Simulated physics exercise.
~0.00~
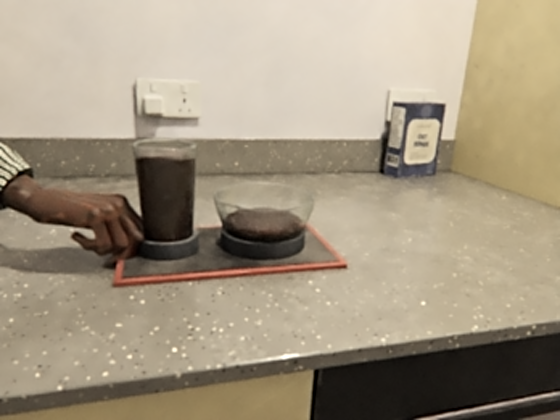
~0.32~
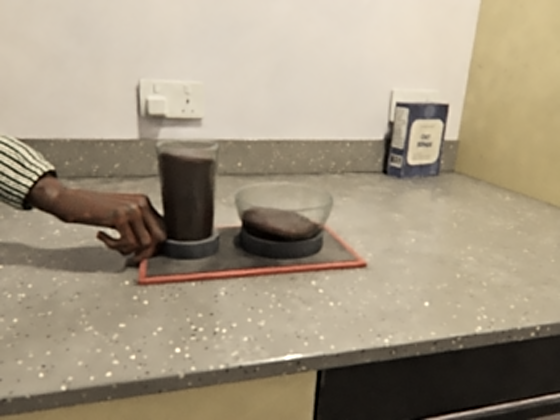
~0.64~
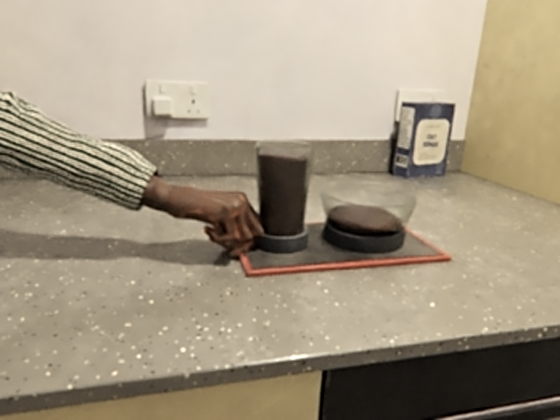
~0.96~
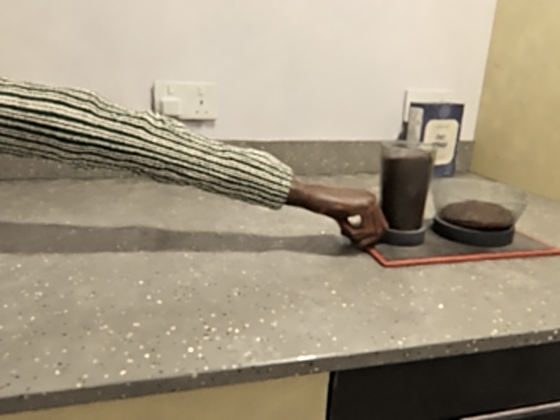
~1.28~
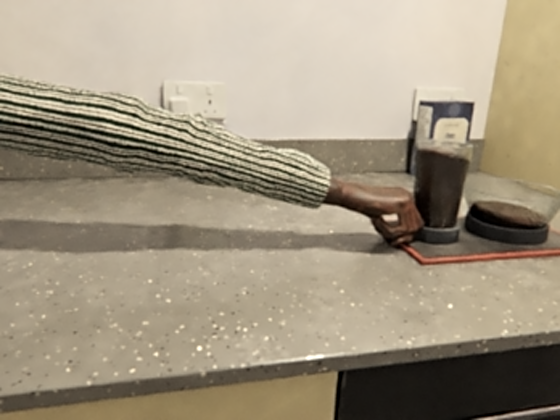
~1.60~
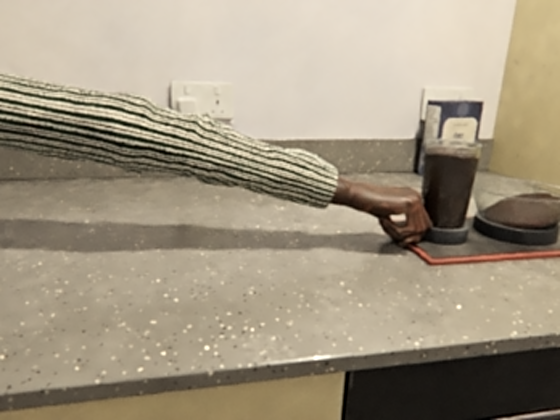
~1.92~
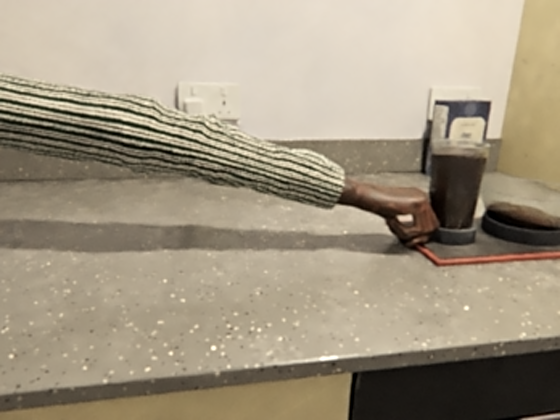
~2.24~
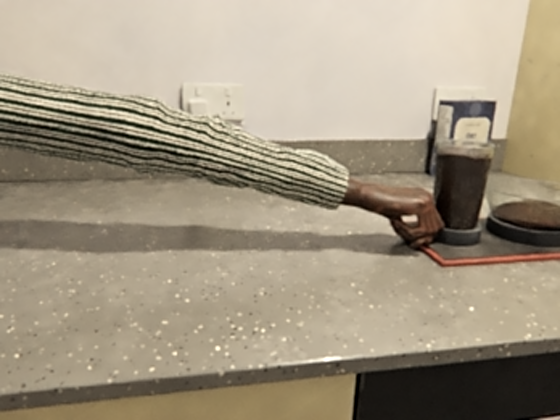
A dark-skinned hand in a cream-and-dark striped sleeve grips the left edge of a dark, red-rimmed tray on a speckled grey countertop, seen from the front and slightly above. On the tray, a slim clear glass stands left of a round glass bowl, both holding dark coffee in dark holders. A blue and white box and wall sockets sit behind. The hand pushes the tray rightward, the arm stretching across the counter, while the view drifts slightly left. The tray then slows and stops near the right side, the hand still on it, with no coffee spilled.
